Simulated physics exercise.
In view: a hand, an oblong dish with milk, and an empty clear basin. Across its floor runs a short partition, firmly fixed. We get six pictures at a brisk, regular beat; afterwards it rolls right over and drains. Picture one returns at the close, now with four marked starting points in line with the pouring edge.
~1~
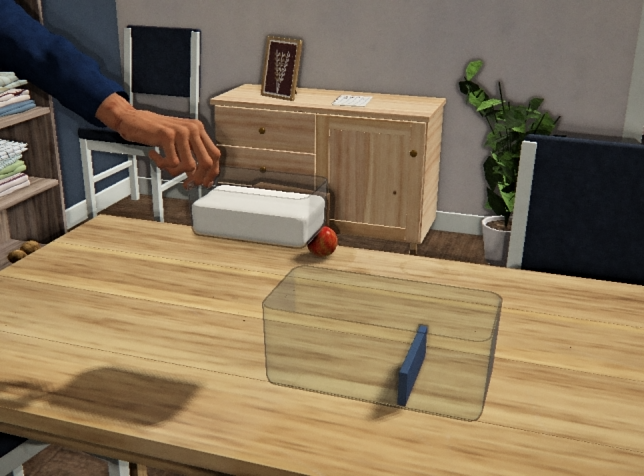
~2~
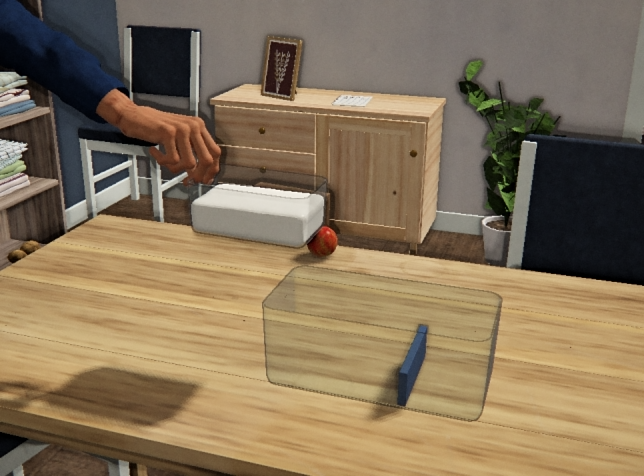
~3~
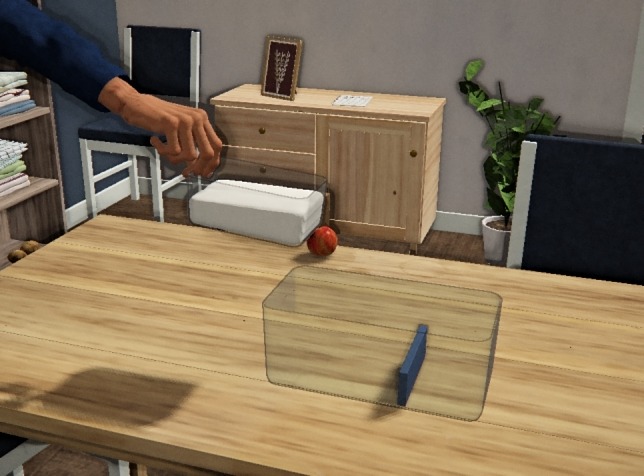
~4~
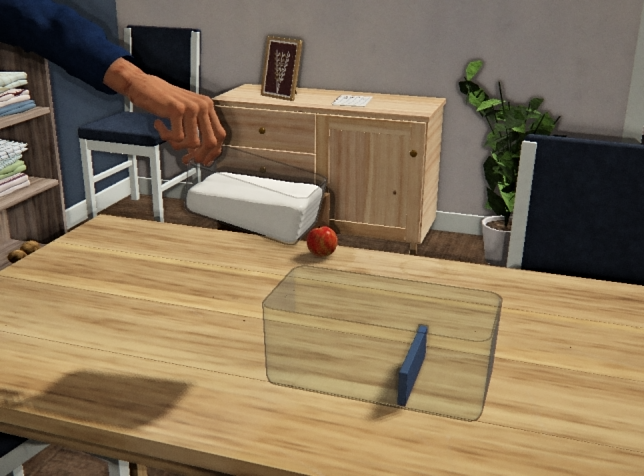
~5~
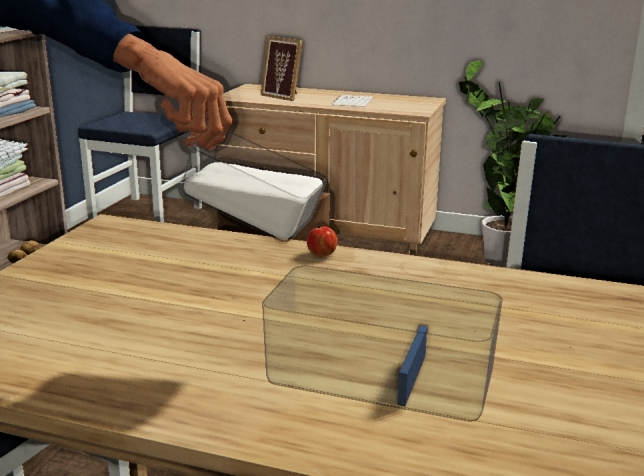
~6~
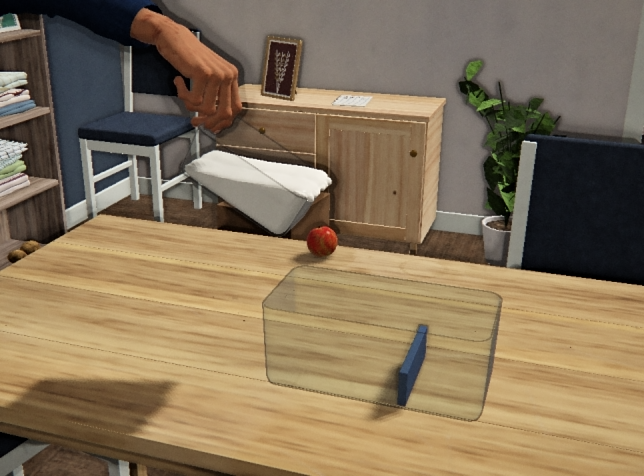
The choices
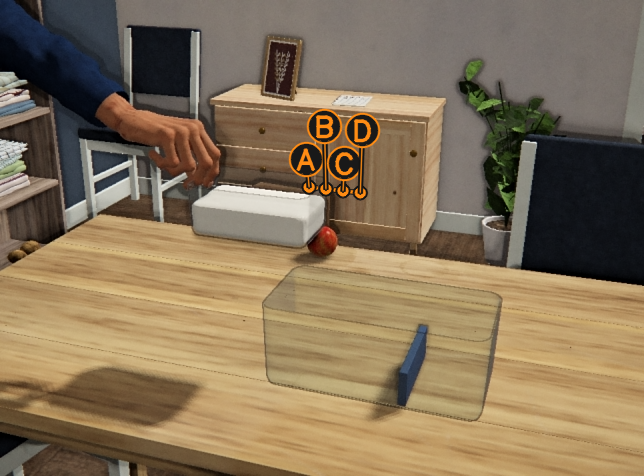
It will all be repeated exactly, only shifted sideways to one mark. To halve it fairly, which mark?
Best: C.
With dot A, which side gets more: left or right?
More ends on the left.
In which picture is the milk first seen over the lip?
In picture 6.
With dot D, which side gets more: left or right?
The right side.
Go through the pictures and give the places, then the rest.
Upright, lip at (316, 188); basin from (267, 379) to (482, 419); top of the wall at (414, 348); nothing has left yet.
Upright, lip at (316, 188); nothing has left yet.
Tipped about 5°, lip at (316, 188); nothing has left yet.
Tipped about 11°, lip at (316, 188); nothing has left yet.
Tipped about 19°, lip at (316, 188); nothing has left yet.
Tipped about 29°, lip at (316, 188); milk is over the lip, down to (320, 191).
On the marked copy, A at (309, 187); B at (325, 189); C at (343, 190); D at (360, 192).
For dot A, about 92 % ends left of the wall and 3 % right of it; 5 % is lost outside.
For dot B, about 75 % ends left of the wall and 22 % right of it; 3 % is lost outside.
For dot C, about 47 % ends left of the wall and 50 % right of it; 3 % is lost outside.
For dot D, about 19 % ends left of the wall and 78 % right of it; 3 % is lost outside.
